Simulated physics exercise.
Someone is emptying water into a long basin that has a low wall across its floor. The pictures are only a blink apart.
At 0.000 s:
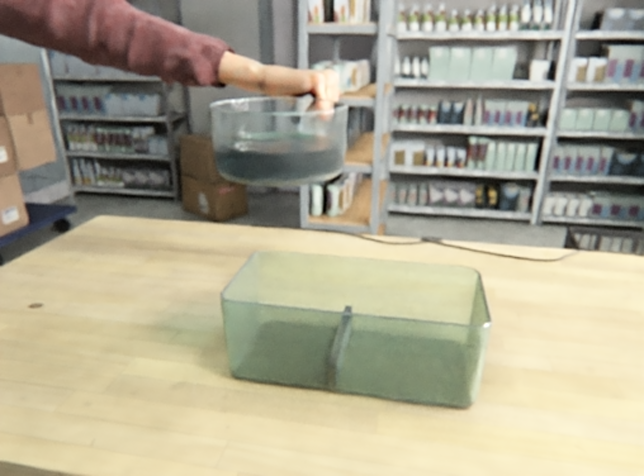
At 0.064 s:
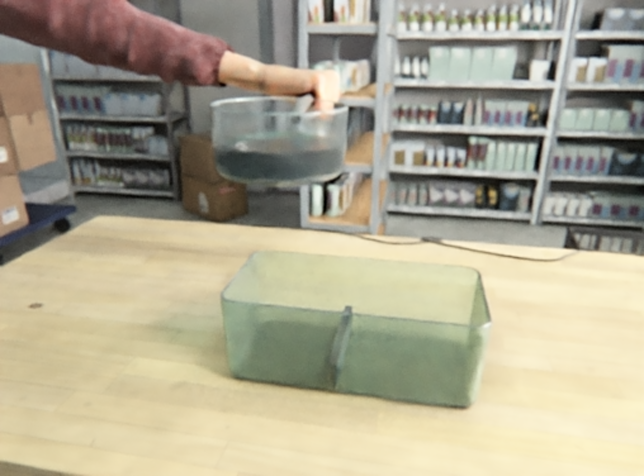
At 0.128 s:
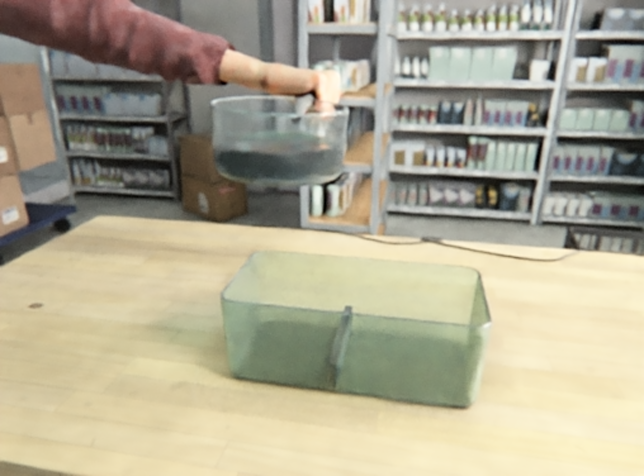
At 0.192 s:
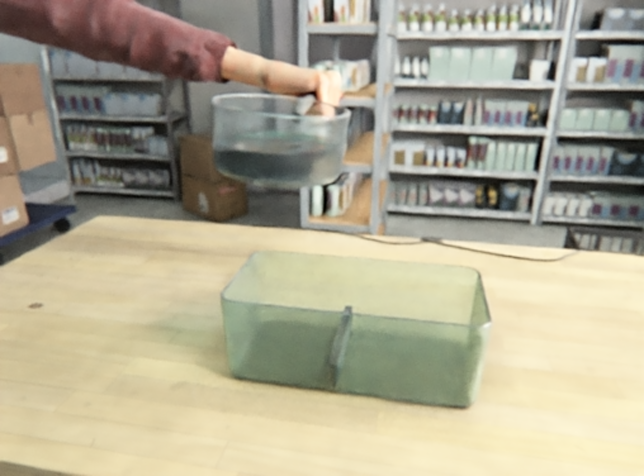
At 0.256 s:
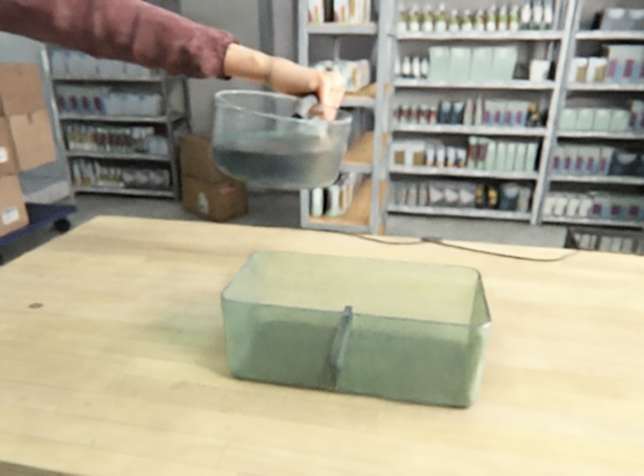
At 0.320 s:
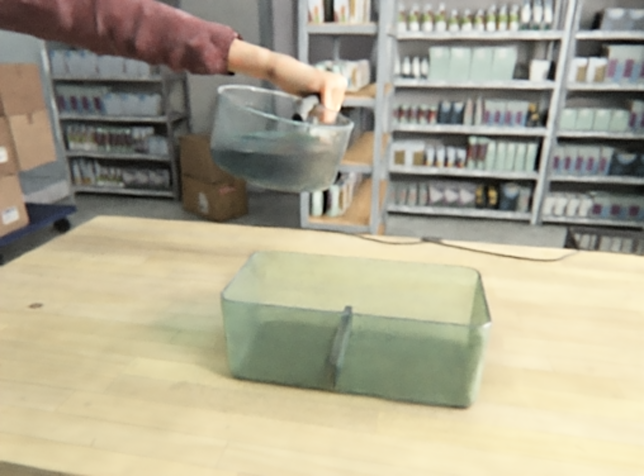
A round clear bowl of water, held at its right rim by a hand reaching in from the upper left in a dark red sleeve, hangs level above a pale wooden table in a storeroom, seen from slightly above by a still camera. Below it sits a long greenish see-through basin with a low divider, before stocked shelves and brown boxes. Slowly, the hand tilts the bowl modestly, its right side dipping.
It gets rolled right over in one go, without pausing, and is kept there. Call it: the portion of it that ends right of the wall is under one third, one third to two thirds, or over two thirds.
Over two thirds.
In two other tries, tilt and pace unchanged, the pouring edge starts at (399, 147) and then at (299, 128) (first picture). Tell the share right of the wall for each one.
95 and 35 in a hundred.
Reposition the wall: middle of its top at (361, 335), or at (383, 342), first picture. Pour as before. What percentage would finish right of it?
About 70 per cent on the first try, and 40 per cent on the second.
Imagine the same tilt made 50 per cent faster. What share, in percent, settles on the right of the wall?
It comes to 90 per cent or so.
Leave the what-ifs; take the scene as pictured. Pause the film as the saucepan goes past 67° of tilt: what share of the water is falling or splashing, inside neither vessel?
About 25 %.
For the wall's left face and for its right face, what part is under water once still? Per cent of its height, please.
0 per cent for the left part, 60 for the right.
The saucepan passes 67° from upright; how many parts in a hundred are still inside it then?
Near 70 percent is still in there.
A moment on, the saucepan is tipped part way and 70 per cent is still to pour, 0 is left of the wall and 3 right of it.
Next, the saucepan is tipped on its side and 16 per cent is still to pour, 2 is left of the wall and 63 right of it.
Then the saucepan is tipped right over and 1 per cent is still to pour, 6 is left of the wall and 91 right of it.
Later the saucepan is tipped right over and 0 per cent is still to pour, 6 is left of the wall and 93 right of it.
In the end 6 per cent lies left of the wall, 93 right of it and 1 outside.
